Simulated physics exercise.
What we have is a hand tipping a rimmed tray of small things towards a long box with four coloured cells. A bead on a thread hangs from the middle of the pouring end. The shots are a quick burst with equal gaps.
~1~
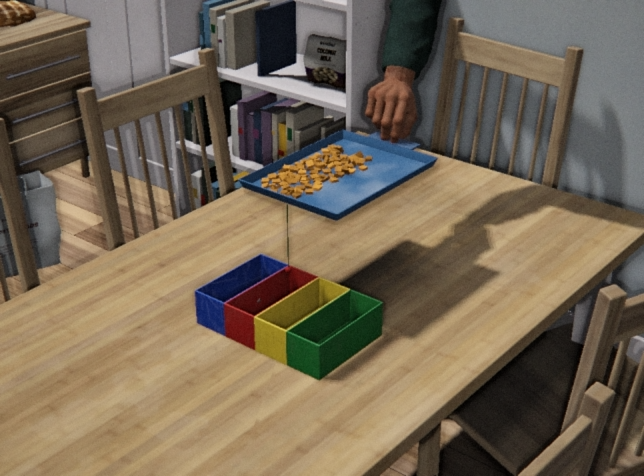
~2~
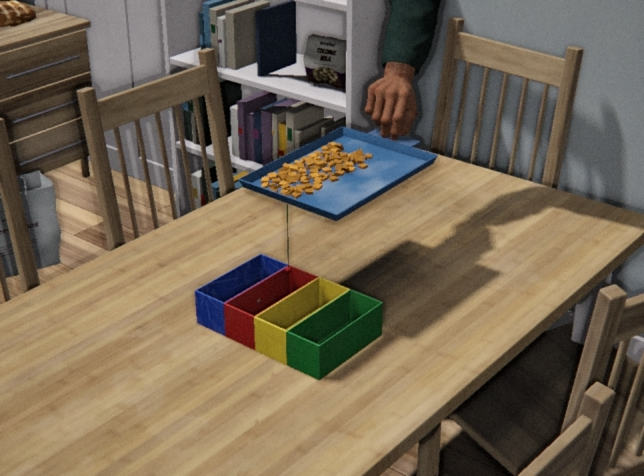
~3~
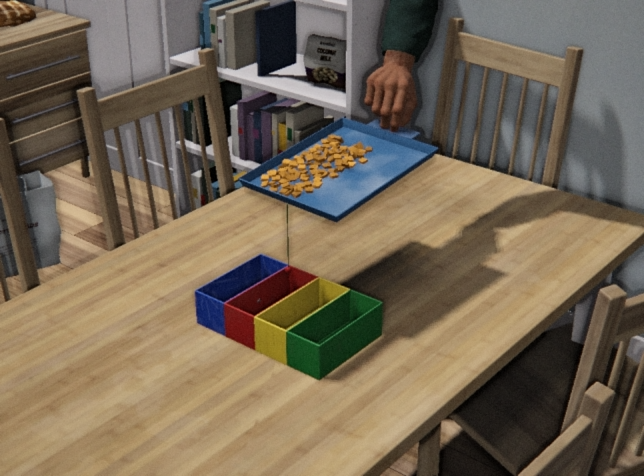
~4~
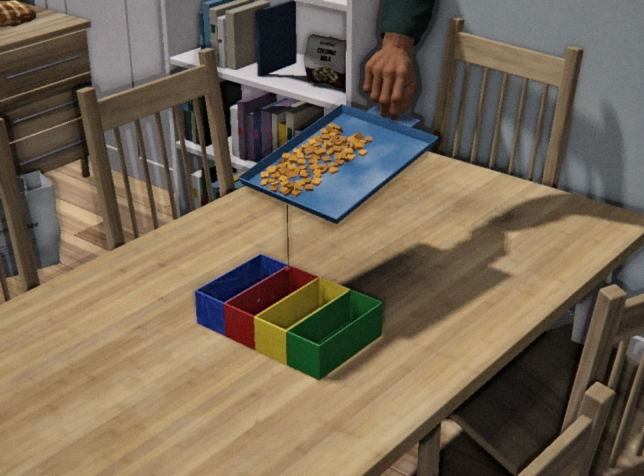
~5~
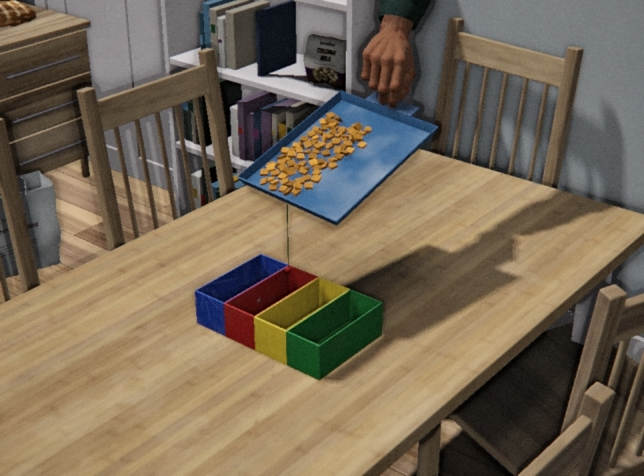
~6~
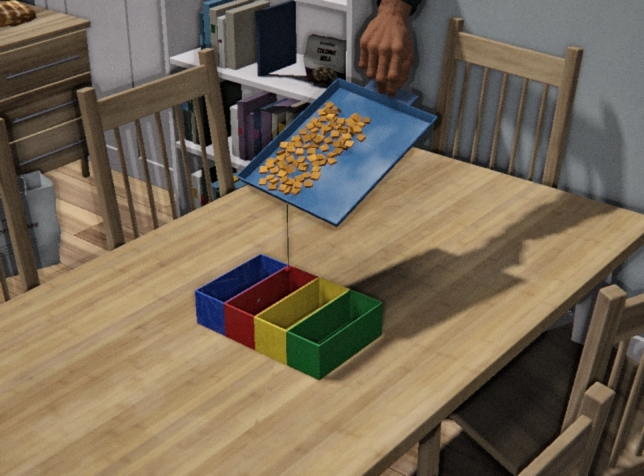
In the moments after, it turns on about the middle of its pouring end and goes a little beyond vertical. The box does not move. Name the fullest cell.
Most goes to the yellow cell.
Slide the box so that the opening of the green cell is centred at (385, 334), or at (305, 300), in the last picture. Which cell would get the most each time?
First that red cell, then the cell in green.
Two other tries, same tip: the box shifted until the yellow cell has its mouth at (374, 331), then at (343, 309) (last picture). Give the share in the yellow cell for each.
First some 0, then 40 per cent.
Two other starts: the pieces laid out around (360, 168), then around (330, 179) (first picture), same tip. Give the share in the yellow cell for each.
In turn 50 and 60 in a hundred.
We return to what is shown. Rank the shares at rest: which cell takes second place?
In second place: The green one.
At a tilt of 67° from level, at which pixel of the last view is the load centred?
Near (305, 208).
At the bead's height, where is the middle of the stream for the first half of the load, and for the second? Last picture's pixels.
First near (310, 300), later near (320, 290).
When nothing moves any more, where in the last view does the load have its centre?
Near (306, 335).
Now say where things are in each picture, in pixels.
The first picture shows corners of the pouring end near (243, 179) and (337, 212), level; middle of the load near (318, 170), small crackers; bead on its thread near (288, 270); blue cell near (210, 310); red cell near (240, 323); yellow cell near (271, 338); green cell near (303, 352).
The second picture shows corners of the pouring end near (243, 179) and (337, 212), level; middle of the load near (318, 168).
The third picture shows corners of the pouring end near (243, 178) and (336, 214), tipped barely, lowest at the right corner; middle of the load near (317, 164).
The fourth picture shows corners of the pouring end near (243, 177) and (336, 216), tipped a little, lowest at the right corner; middle of the load near (317, 158).
The fifth picture shows corners of the pouring end near (242, 176) and (336, 218), tipped clearly, lowest at the right corner; middle of the load near (316, 152).
The sixth picture shows corners of the pouring end near (241, 175) and (336, 220), tipped clearly, lowest at the right corner; middle of the load near (315, 146); blue cell near (210, 310); red cell near (240, 323); yellow cell near (271, 338); green cell near (303, 352).
Shortly afterwards, tray tipped steeply; the bulk on the tray; near a quarter falling or outside the box.
Next, tray tipped past a quarter turn; near half in the yellow cell; near a third in the green cell; near a quarter in the red cell; a little falling or outside the box.
Some moments later, tray tipped past a quarter turn; near half in the yellow cell; near a third in the green cell; near a quarter in the red cell; only a few falling or outside the box.
In the end, tray tipped past a quarter turn; near half in the yellow cell; near a third in the green cell; near a quarter in the red cell; none at all in the blue cell; only a few outside the box.
